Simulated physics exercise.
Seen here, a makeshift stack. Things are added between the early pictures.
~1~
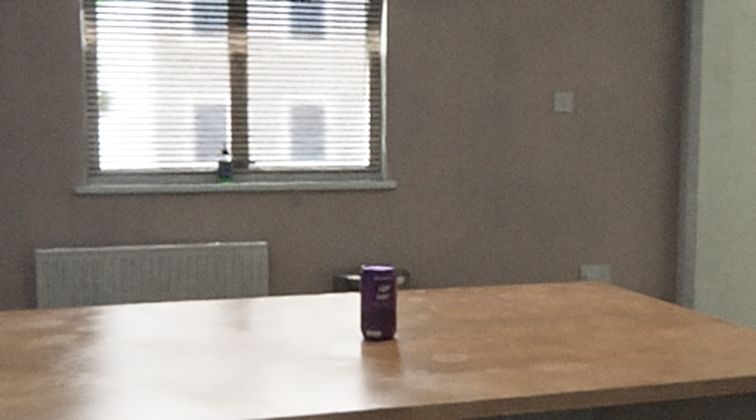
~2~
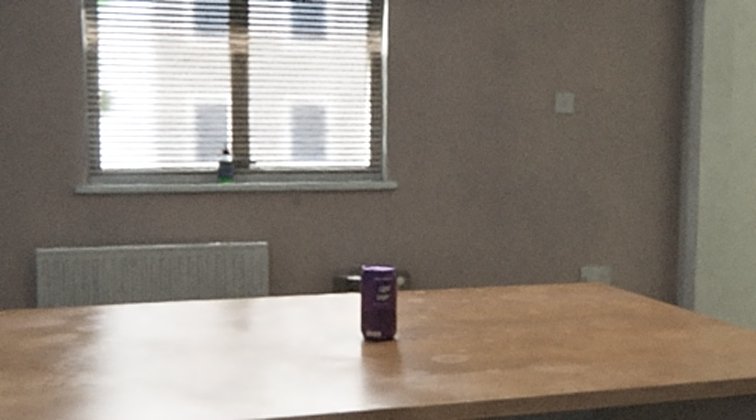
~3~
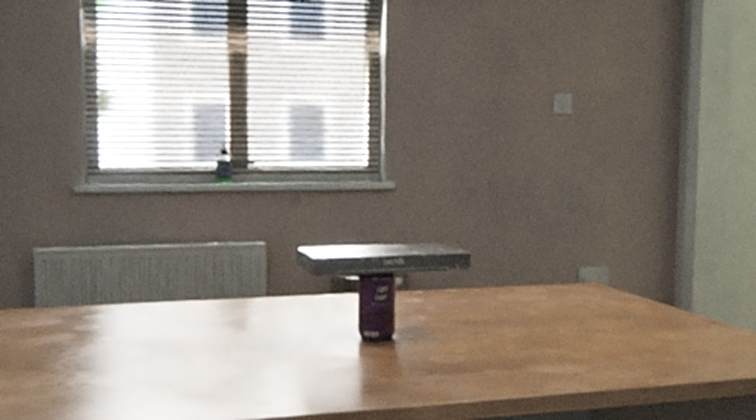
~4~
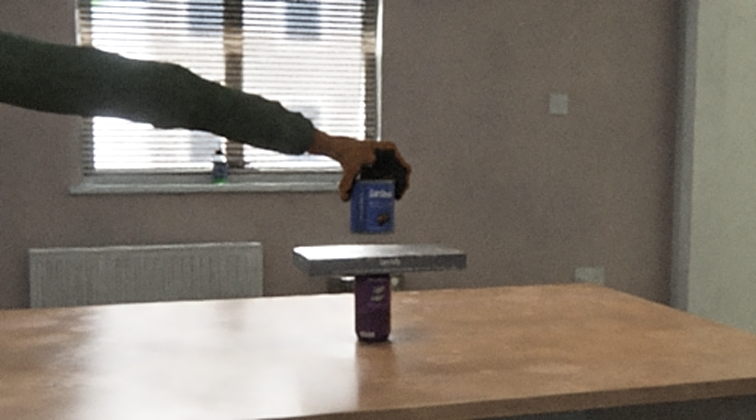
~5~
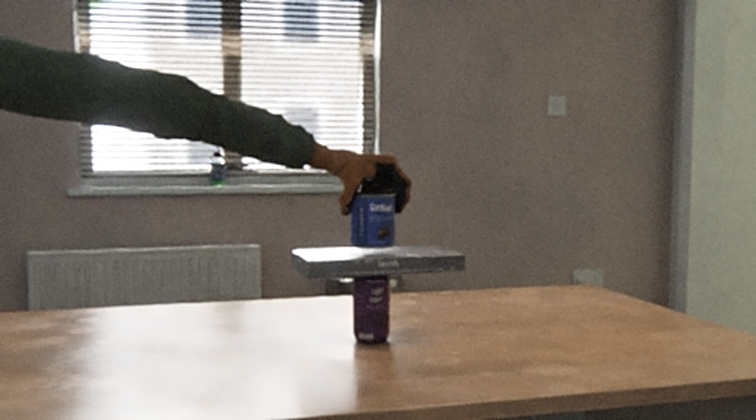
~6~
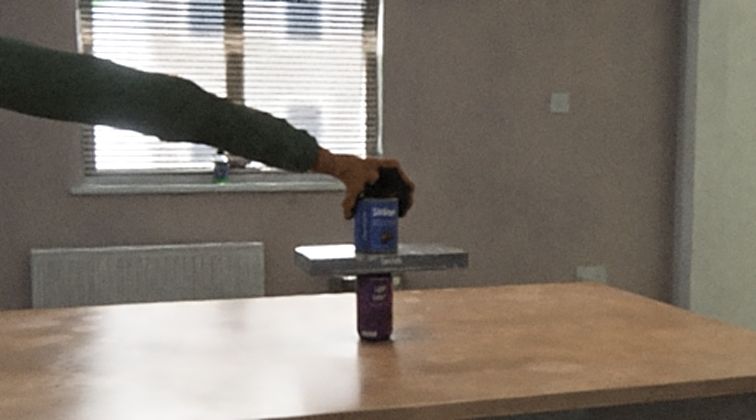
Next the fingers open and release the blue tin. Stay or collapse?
Outcome: The stack holds.
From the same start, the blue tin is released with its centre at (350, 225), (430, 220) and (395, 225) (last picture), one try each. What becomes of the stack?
First, it keeps its balance; second, it gives way; third, it keeps its balance.
Then, 0.50 s after the last picture, nothing has stirred.
Then, 1.10 s after the last picture, blue tin resting near (376, 224).
At rest, all 3 in place. Seen from the same camera at the end, blue tin near (376, 224). The stack stays up.
